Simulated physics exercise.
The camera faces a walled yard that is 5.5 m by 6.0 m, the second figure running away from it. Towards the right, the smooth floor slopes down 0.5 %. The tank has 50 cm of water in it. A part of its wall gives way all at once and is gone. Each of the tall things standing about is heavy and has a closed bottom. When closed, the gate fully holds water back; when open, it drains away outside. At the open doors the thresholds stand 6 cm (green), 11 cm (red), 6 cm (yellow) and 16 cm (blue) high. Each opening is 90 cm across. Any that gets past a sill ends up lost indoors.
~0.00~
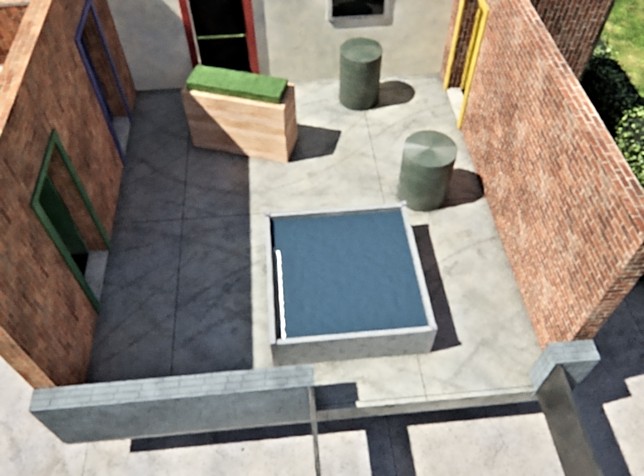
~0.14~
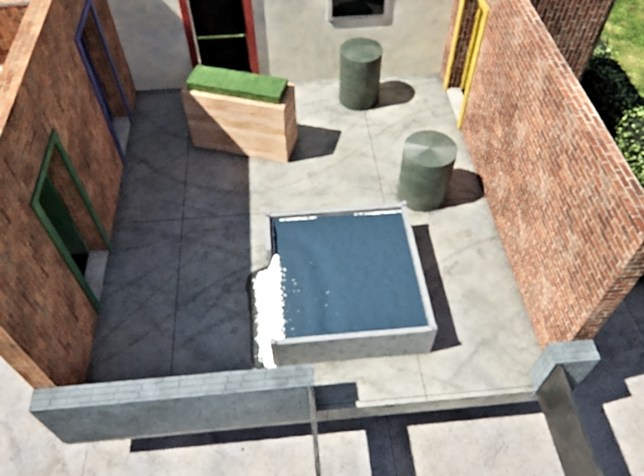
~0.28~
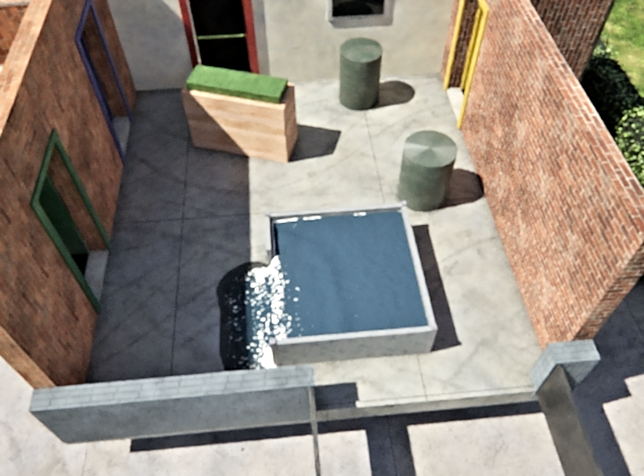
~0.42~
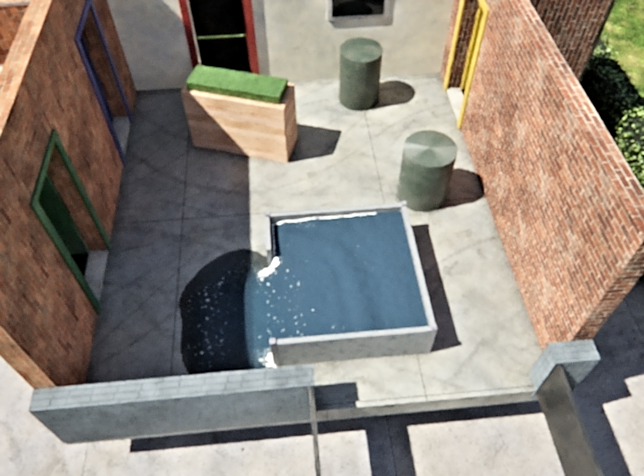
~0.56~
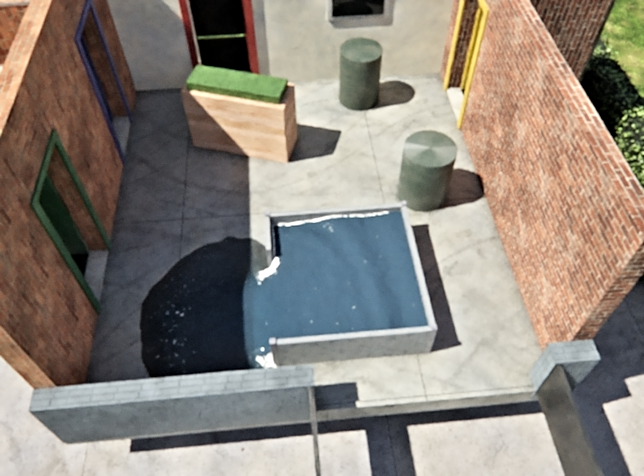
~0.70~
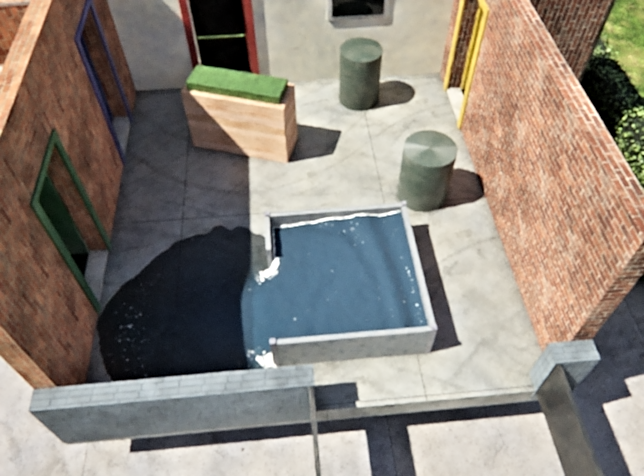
The footage shows a walled yard with a square tank of still water; the tank's left side gives way, water gushes through the gap, and a dark, rounded pool spreads leftward across the paved floor toward the brick wall.
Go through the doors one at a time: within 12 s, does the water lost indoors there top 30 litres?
The green door will overshoot the limit; the red door will undershoot the limit; the yellow door will undershoot the limit; the blue door will undershoot the limit.
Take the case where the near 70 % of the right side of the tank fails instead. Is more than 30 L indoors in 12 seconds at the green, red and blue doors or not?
Note: Green short of the mark, red short of the mark, blue short of the mark.
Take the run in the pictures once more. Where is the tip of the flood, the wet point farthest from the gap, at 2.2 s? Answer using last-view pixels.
Point: Roughly (125, 160).
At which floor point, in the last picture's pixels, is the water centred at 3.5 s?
(225, 286).
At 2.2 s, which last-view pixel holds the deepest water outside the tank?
In the final picture, near (147, 391).
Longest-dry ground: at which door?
The answer is the yellow door.
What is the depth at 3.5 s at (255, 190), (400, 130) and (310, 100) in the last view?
Approximately 0, 0 and 0 centimetres, going through them in turn.
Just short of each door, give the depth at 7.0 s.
Green 8 cm, red 9 cm, yellow 0 cm, blue 10 cm.
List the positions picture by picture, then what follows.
The tank at (344, 271) is whole and still, 50 cm deep, in the first frame.
Water pours out at (275, 310) and has run 0.7 m, to (264, 367); typically 6 cm deep outside, 50 cm at the tank's back, in the second frame.
The front is at a hidden place, 0.9 m from the gap at (275, 311); 0.8 m2 of floor is under water; 50 cm left at the back of the tank, in the third frame.
Water pours out at (275, 311) and has run 1.2 m, to (194, 286); typically 7 cm deep outside, 50 cm at the tank's back, in the fourth frame.
The front is at (152, 301), 1.7 m from the gap at (275, 311); 2.9 m2 of floor is under water; 49 cm left at the back of the tank, in the fifth frame.
Water pours out at (275, 311) and has run 2.2 m, to (108, 316); typically 5 cm deep outside, 45 cm at the tank's back, in the sixth frame.
After 1.4 s water covers 20 % of the floor and is deepest (42 cm) near (82, 412); green door 15 cm at the sill, 15 L in, red door not reached, yellow door not reached, blue door not reached.
After 2.2 s water covers 20 % of the floor and is deepest (35 cm) near (147, 391); green door 21 cm at the sill, 68 L in, red door not reached, yellow door not reached, blue door not reached.
After 3.5 s water covers 35 % of the floor and is deepest (18 cm) near (82, 412); green door 13 cm at the sill, 137 L in, red door not reached, yellow door not reached, blue door 5 cm at the sill, 0 L in.
After 7.0 s water covers 75 % of the floor and is deepest (12 cm) near (128, 145); green door 8 cm at the sill, 172 L in, red door 9 cm at the sill, 3 L in, yellow door not reached, blue door 10 cm at the sill, 0 L in.
After 12.0 s water covers 95 % of the floor and is deepest (8 cm) near (464, 162); green door 3 cm at the sill, 176 L in, red door 5 cm at the sill, 3 L in, yellow door 6 cm at the sill, 1 L in, blue door 6 cm at the sill, 0 L in.
